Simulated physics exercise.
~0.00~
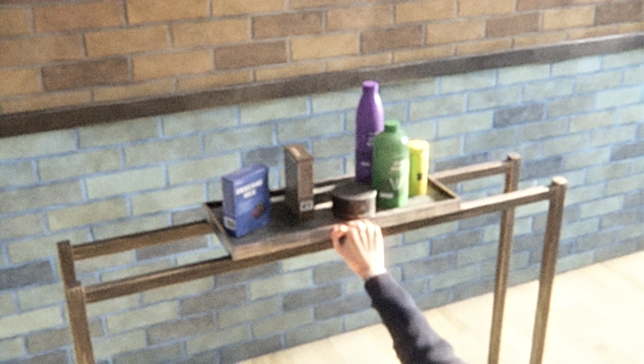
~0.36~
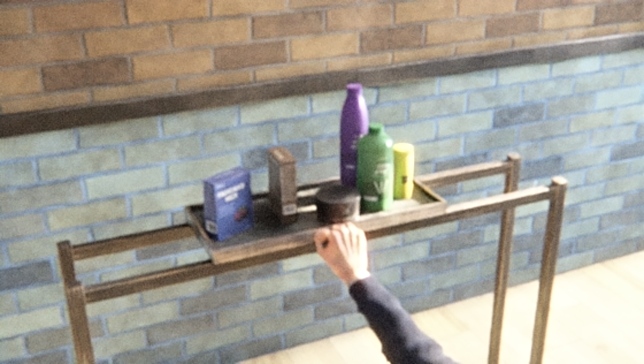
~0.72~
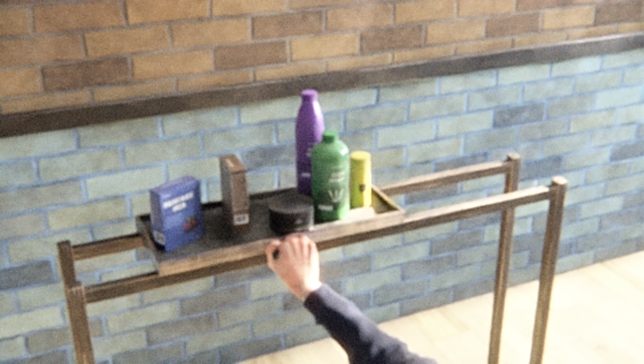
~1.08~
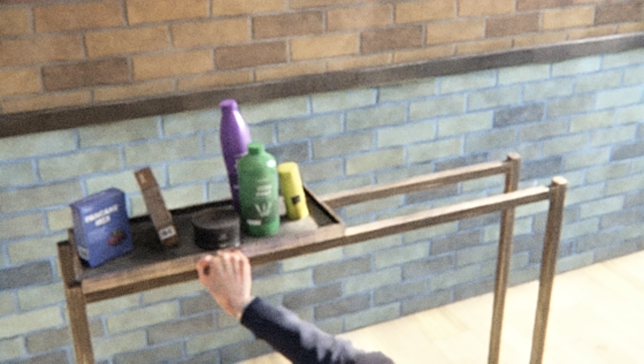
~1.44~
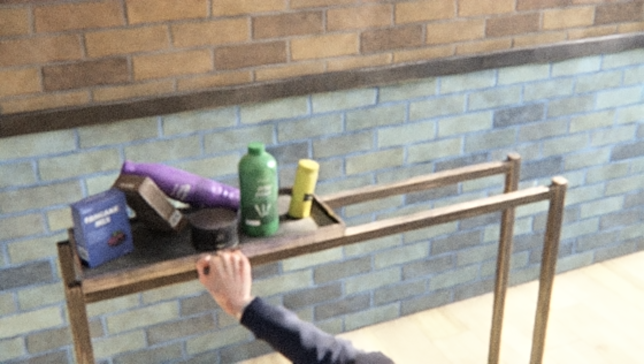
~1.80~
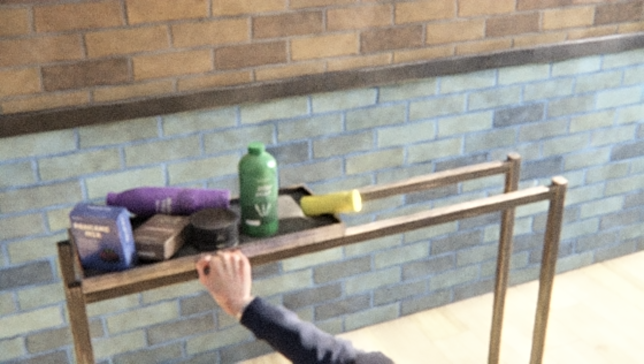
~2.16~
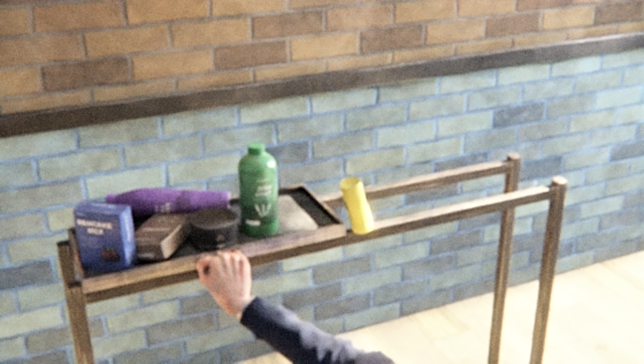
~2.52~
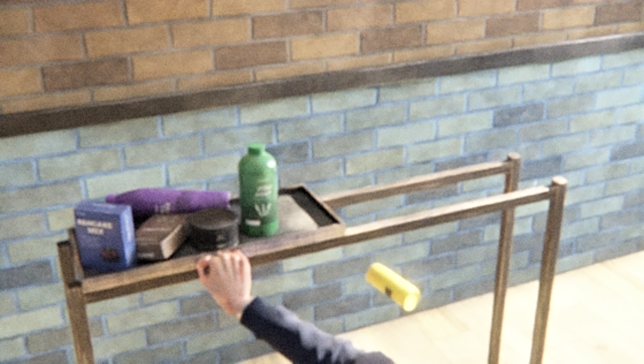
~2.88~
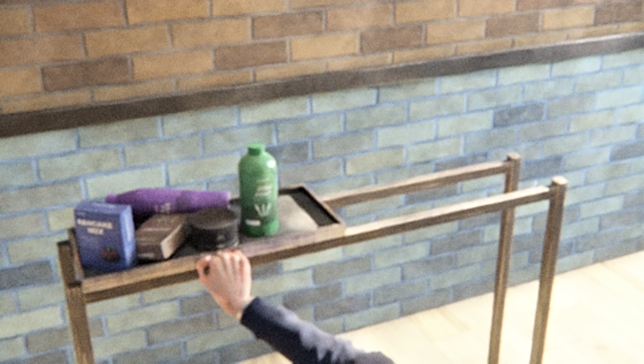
The clip opens on a hand gripping the front of a dark tray that holds two packets, a black tub and three upright bottles, set on a wooden frame before a brick wall. The hand slides the tray left, faster and faster, until it halts at the left end. The purple bottle and brown packet tip left and fall onto their sides, while the blue packet wobbles but stays upright. The yellow shaker topples right, tumbles over the tray's edge and drops out of view. The green bottle and black tub remain standing, with the purple bottle lying behind the packets.
